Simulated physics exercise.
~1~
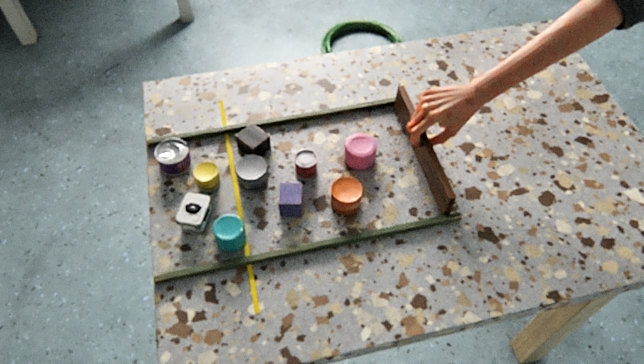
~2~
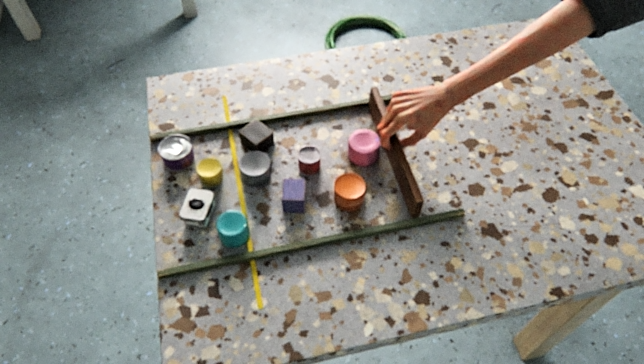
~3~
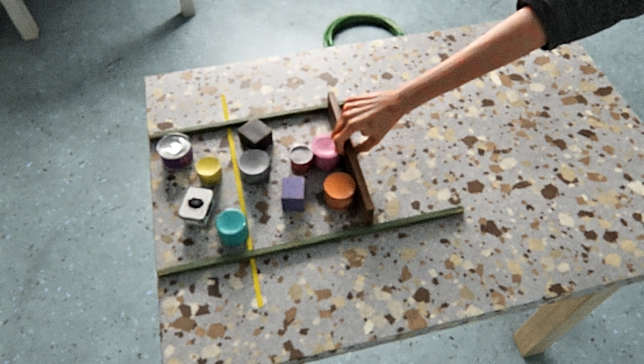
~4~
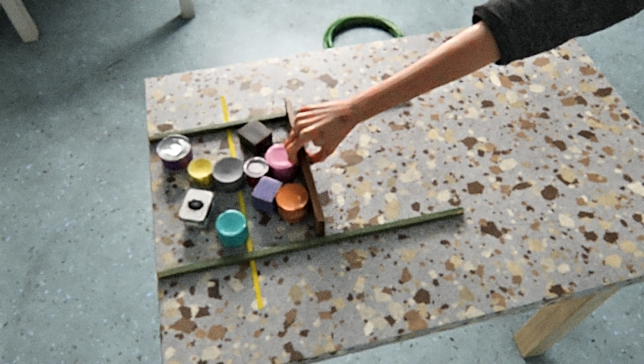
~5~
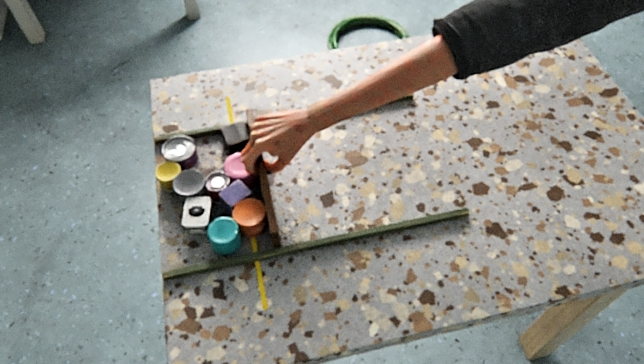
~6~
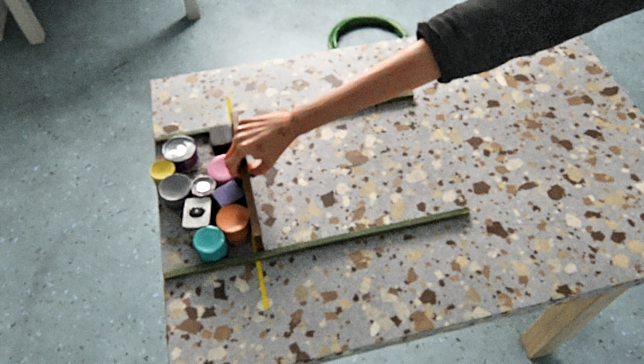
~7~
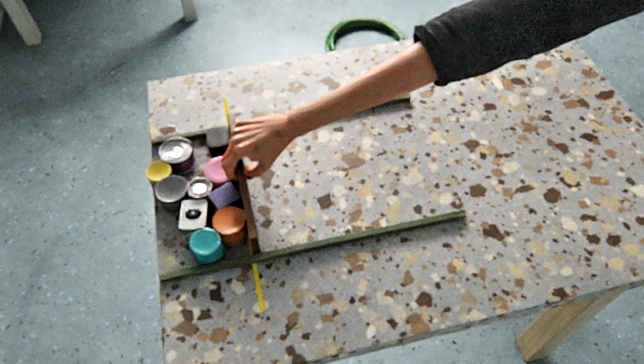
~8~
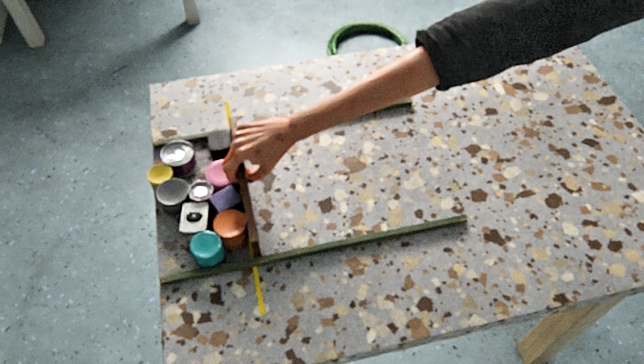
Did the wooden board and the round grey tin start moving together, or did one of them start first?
The wooden board started first. The round grey tin stayed still while the board came across the table, and only began sliding left later.
